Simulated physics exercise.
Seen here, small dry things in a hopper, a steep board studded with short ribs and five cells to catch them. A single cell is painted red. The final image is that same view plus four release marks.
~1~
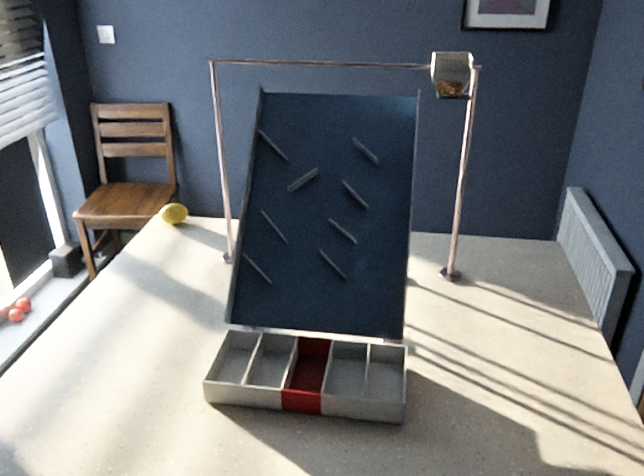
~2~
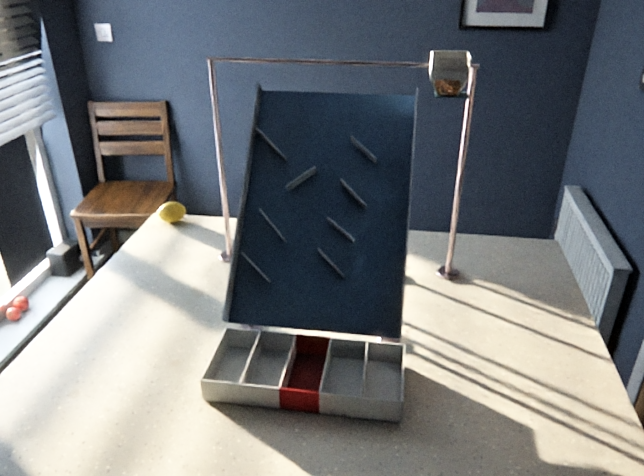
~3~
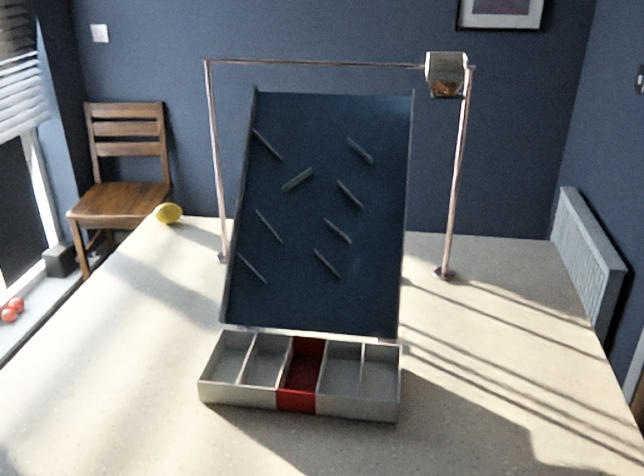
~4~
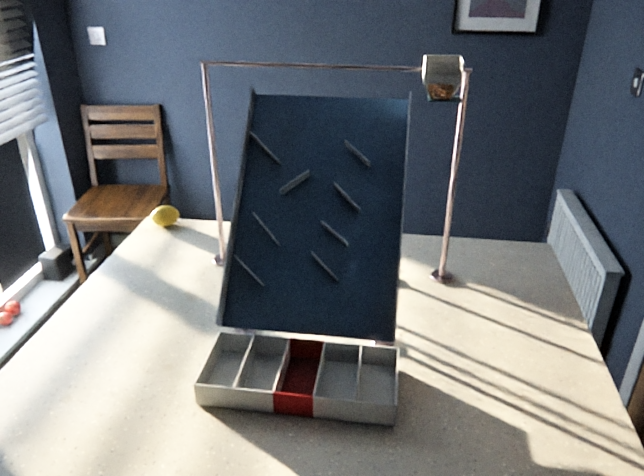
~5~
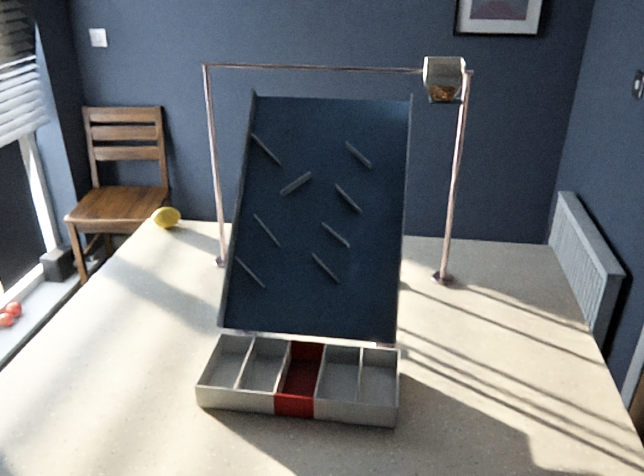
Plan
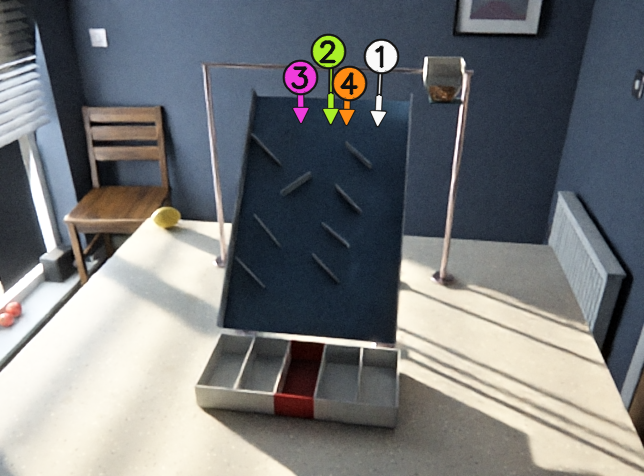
A steep dark blue board with short ribs stood on a table above a tray of five cells, the middle one red, with a small hopper at upper right; only the view shifted slightly.
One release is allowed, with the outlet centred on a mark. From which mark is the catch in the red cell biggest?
It is 3.
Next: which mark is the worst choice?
It is 1.
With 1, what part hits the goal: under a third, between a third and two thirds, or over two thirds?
Under a third.
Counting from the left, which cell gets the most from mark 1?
The fifth from the left.
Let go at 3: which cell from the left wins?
It is the third one.
On the marked copy, mark 1 meets the board at (377, 120); mark 2 meets the board at (330, 118); mark 3 meets the board at (300, 117); mark 4 meets the board at (346, 119).
Choosing 1, none in the red cell, most in other cells, about a quarter outside the box.
Choosing 2, about a quarter in the red cell, about two thirds in other cells, a small part outside the box.
Choosing 3, about two thirds in the red cell, about a third in other cells.
Choosing 4, a small part in the red cell, about half in other cells, about a third outside the box.
